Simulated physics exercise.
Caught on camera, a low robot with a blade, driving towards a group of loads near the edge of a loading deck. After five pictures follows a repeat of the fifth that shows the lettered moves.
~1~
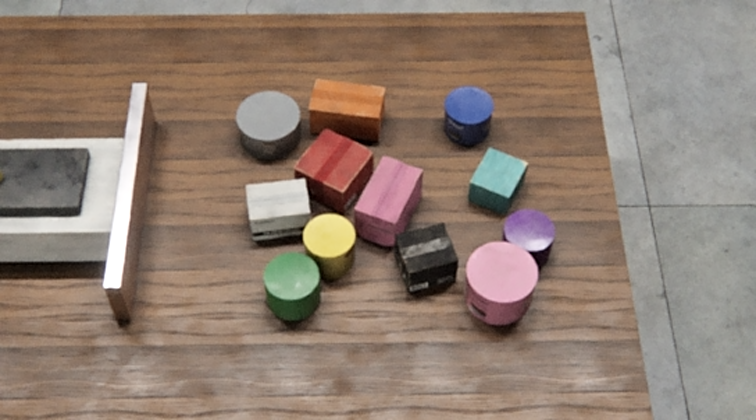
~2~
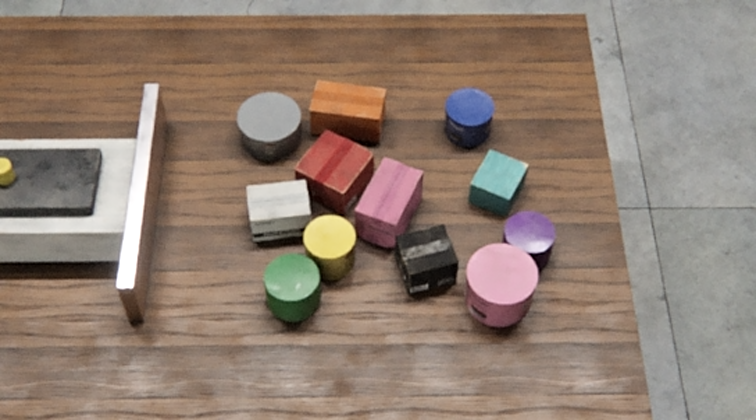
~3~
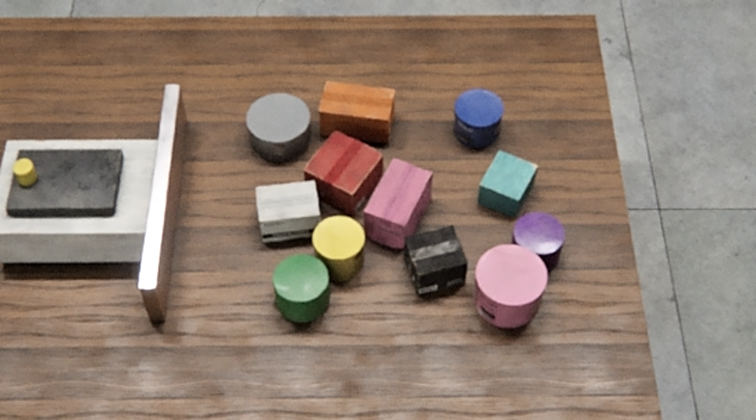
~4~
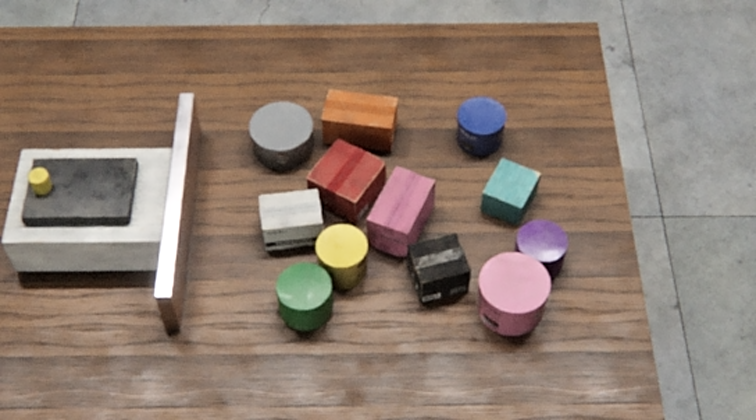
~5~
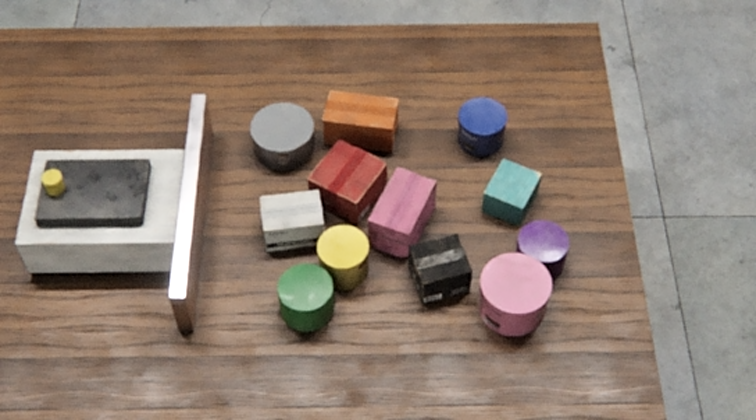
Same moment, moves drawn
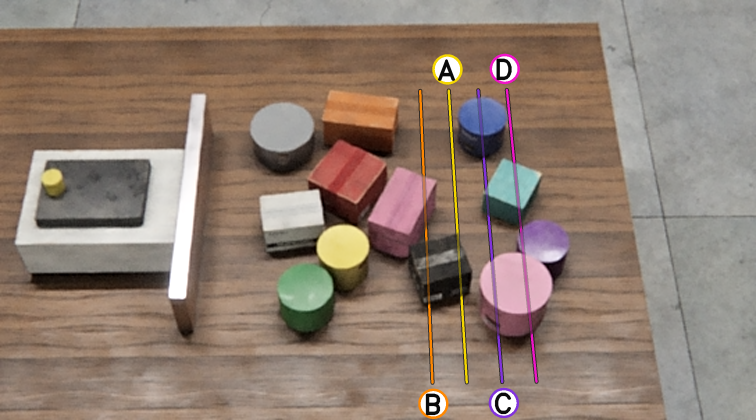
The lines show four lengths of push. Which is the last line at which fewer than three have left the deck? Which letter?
At D, and not beyond.
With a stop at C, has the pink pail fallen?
By then, no.
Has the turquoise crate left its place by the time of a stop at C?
Yes.
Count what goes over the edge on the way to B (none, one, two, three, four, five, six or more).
In all, none.
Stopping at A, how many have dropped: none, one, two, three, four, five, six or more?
The count is none.
On the marked copy, A at (457, 223); B at (426, 224); C at (489, 223); D at (520, 223).
Taking D. A third of the way, robot (222, 189); orange box (409, 108); green canister (343, 299).
Two thirds of the way, robot (342, 188); turquoise crate (569, 181); purple canister (559, 257).
When it is over, robot (433, 187); purple canister over the edge; turquoise crate over the edge; two fallen.
As for the rest, A is within the limit but short; B is within the limit but short; C is within the limit but short.
